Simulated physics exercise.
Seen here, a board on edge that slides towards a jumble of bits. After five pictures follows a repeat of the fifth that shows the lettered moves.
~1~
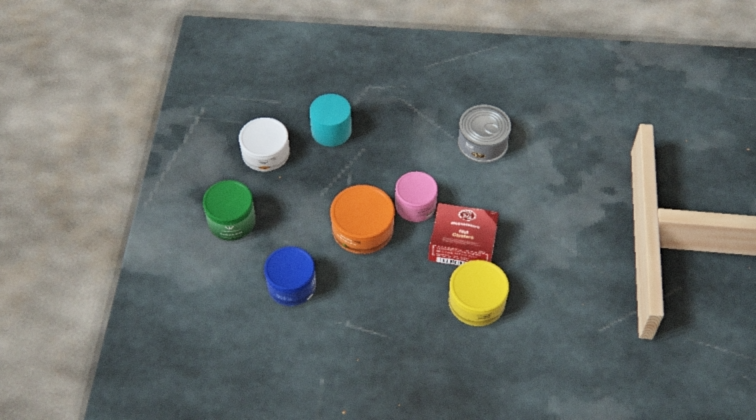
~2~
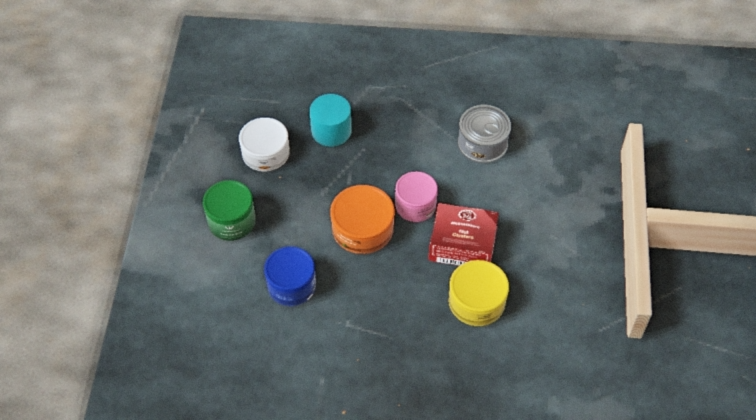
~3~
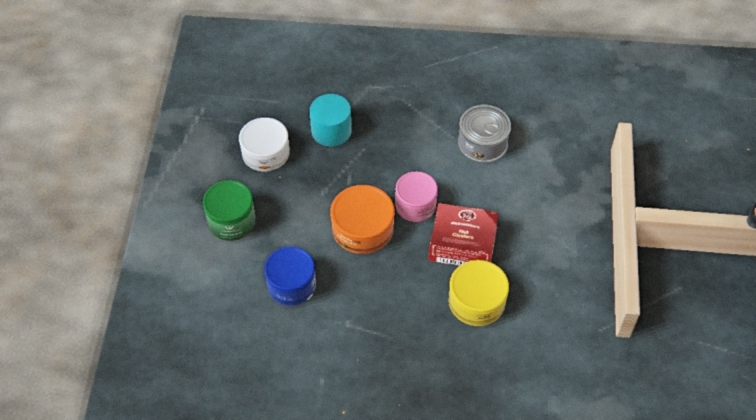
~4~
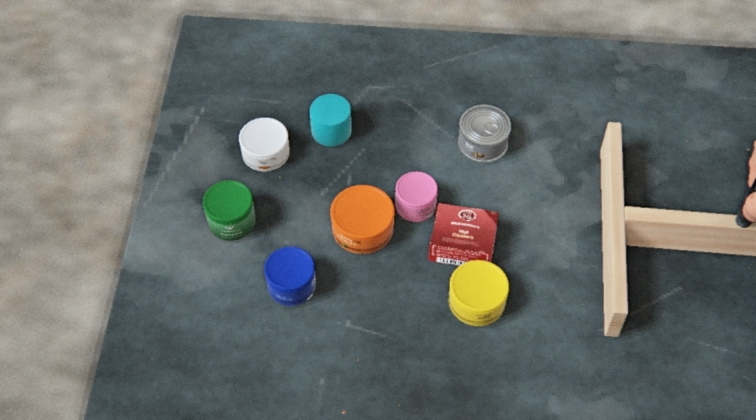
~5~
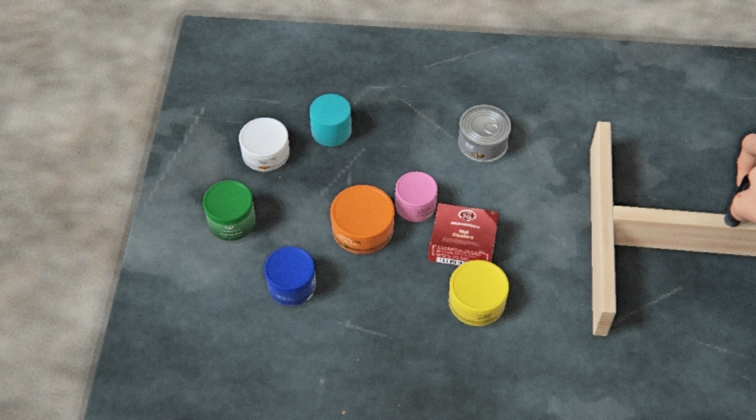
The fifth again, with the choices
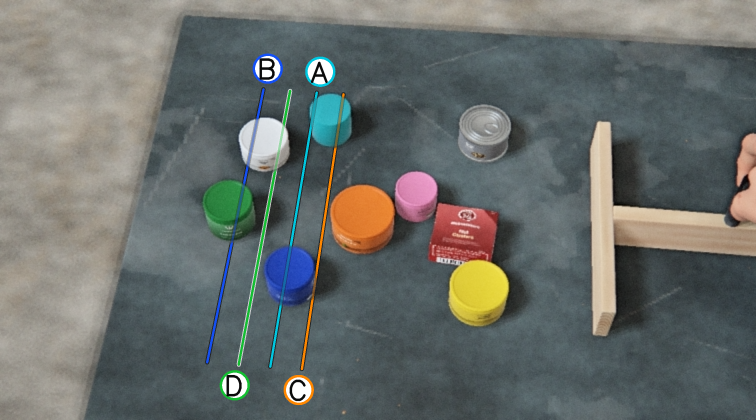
The footage shows a wooden board on edge, attached to a long handle, sliding slowly left across a dark surface as a hand comes into view gripping the handle; the colourful jars, grey tin and red box stay still.
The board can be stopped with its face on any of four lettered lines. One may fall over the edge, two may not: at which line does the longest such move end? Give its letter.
At B, and not beyond.
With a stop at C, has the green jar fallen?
No.
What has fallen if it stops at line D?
It is the green jar.
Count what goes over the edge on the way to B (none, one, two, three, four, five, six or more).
By then, one.
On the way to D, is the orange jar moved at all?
By then, yes.
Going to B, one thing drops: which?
The green jar.
On the marked copy, A at (295, 218); B at (238, 214); C at (324, 220); D at (267, 216).
With B. Early on, board (474, 202); yellow jar (431, 289); grey tin (445, 131).
Further on, board (343, 194); green jar (188, 210); orange jar (244, 209).
At the end, board (239, 187); green jar over the edge; orange jar (145, 198); one fallen.
As for the rest, A is within the limit but short; C is within the limit but short; D is within the limit but short.
